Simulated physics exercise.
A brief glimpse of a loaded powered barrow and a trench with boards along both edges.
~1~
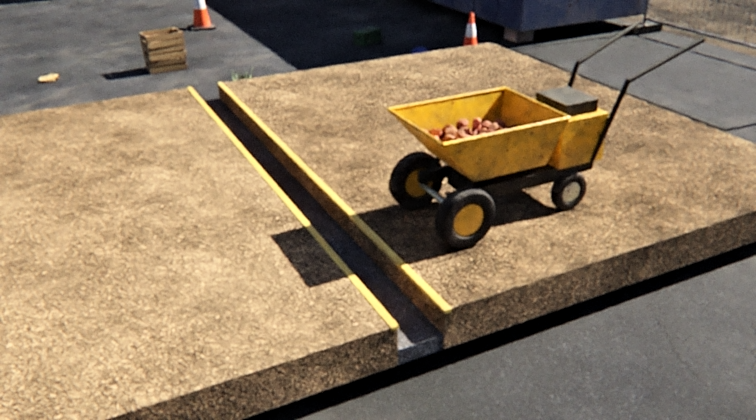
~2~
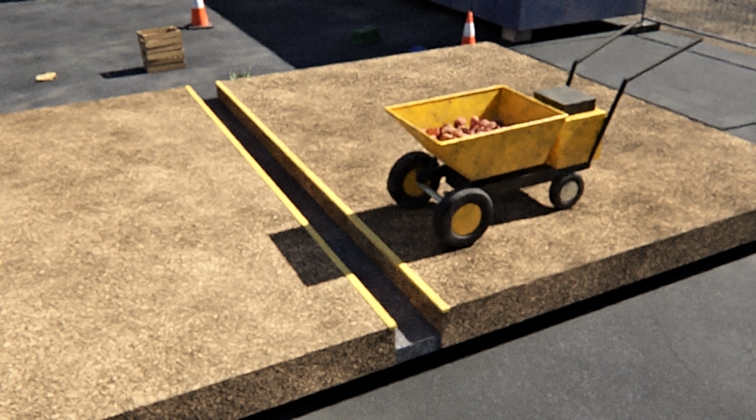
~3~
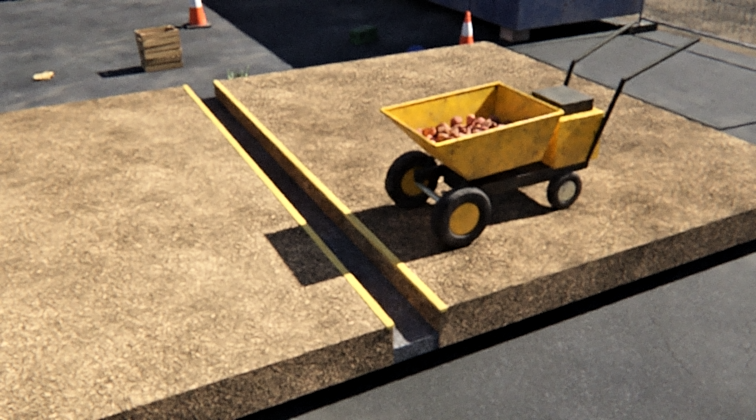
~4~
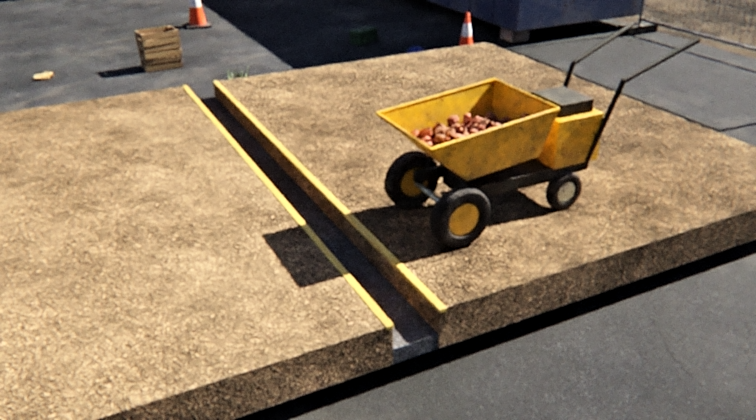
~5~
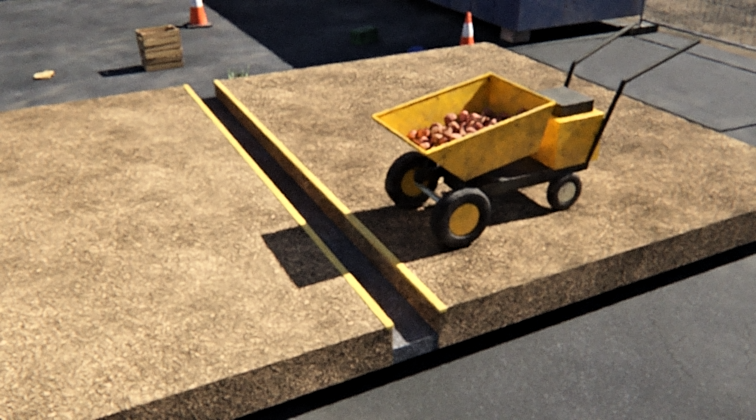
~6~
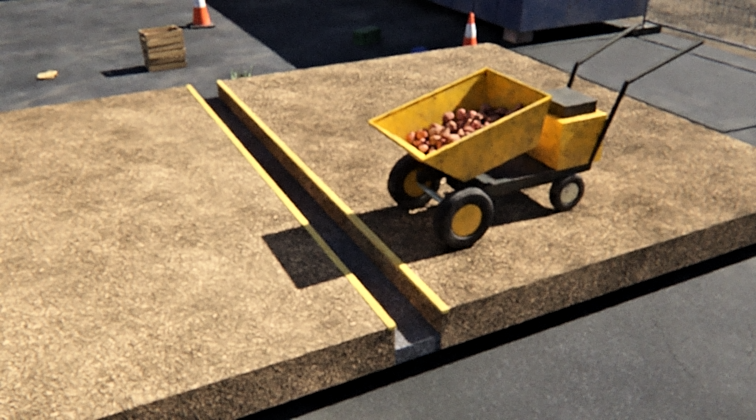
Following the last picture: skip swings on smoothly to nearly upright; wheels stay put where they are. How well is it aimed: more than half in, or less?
Half exceeded.
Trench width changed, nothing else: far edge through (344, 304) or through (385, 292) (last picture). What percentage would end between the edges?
In order, some 100 and some 50 percent.
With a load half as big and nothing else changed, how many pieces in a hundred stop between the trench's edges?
About 100 per cent.
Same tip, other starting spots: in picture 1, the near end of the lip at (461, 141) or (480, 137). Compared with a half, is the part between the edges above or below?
The first try: Above a half. The second: Most of it.
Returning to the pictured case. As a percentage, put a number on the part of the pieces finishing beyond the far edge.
About 20 %.
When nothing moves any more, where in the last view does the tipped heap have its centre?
At about (346, 260).
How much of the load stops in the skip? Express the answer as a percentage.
I'd say close to 0 percent.
Soon, skip tipped well over; all in the skip.
A while on, skip tipped steeply; nearly all in the skip; a small part in or heaped over the trench.
Towards the end, skip tipped right over; a small part in the skip; about two thirds in or heaped over the trench; about a quarter beyond it.
Finally, skip tipped right over; most in or heaped over the trench; about a quarter beyond it.
